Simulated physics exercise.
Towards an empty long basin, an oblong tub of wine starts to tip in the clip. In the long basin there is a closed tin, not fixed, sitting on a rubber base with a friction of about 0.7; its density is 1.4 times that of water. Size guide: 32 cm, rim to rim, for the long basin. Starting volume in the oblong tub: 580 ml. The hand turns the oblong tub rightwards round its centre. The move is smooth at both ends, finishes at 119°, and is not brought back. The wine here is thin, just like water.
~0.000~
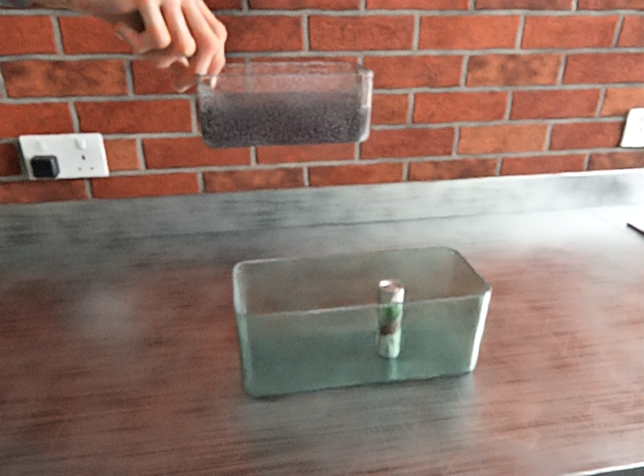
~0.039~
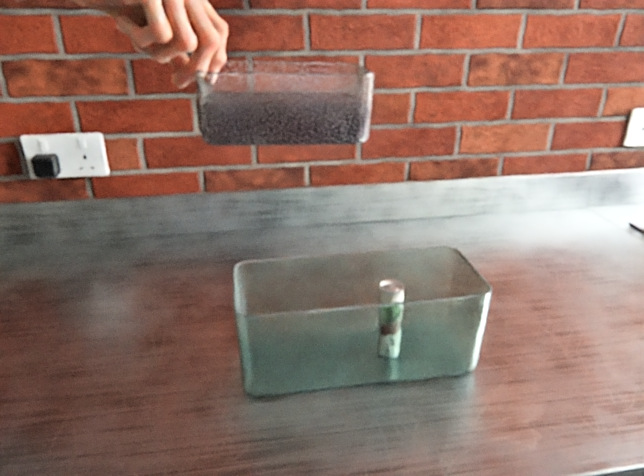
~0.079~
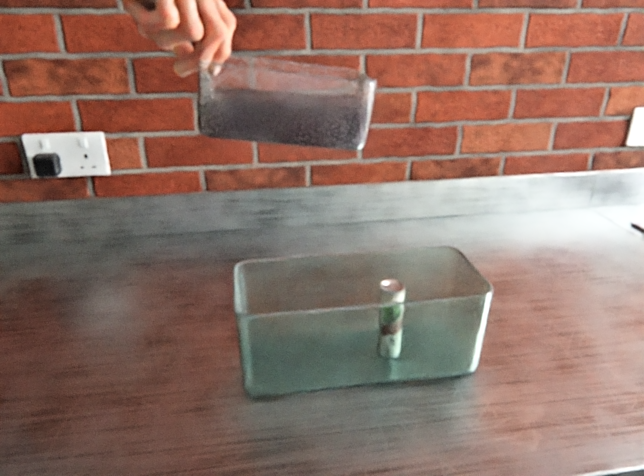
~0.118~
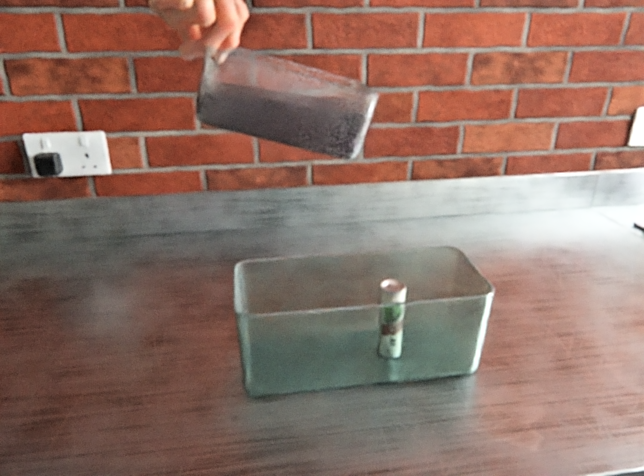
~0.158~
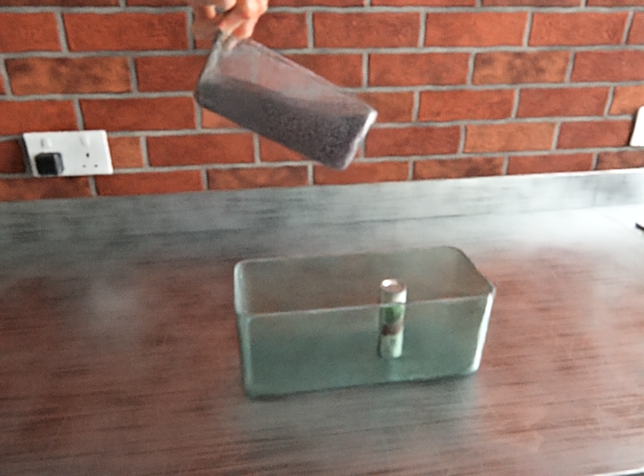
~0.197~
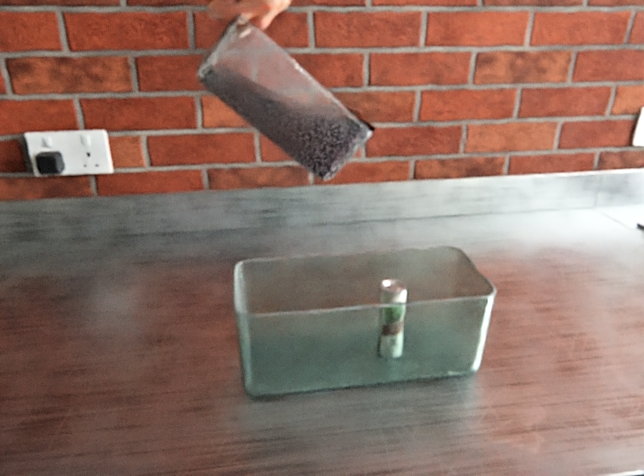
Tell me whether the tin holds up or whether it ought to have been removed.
It does not overbalance.
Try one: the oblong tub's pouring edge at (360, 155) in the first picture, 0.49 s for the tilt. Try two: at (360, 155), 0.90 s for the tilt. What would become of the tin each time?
In the first try it comes down; in the second it remains standing.
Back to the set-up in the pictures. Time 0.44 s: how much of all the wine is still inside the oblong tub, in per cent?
About 14 per cent.
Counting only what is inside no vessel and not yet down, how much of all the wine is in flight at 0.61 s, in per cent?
Roughly 12 per cent.
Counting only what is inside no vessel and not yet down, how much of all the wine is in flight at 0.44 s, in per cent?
Share: Roughly 68 per cent.
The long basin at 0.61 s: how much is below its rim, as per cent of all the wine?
About 84 %.
By 0.44 s the tilt is 115° and 13 per cent is still to pour; the tin stands where it began.
By 0.61 s the tilt is 119° and 3 per cent is still to pour; the tin stands where it began.
By 0.79 s the tilt is 119° and 0 per cent is still to pour; the tin stands where it began.
By 0.99 s the tilt is 119° and 0 per cent is still to pour; the tin stands where it began.
At rest the tin stands where it began.
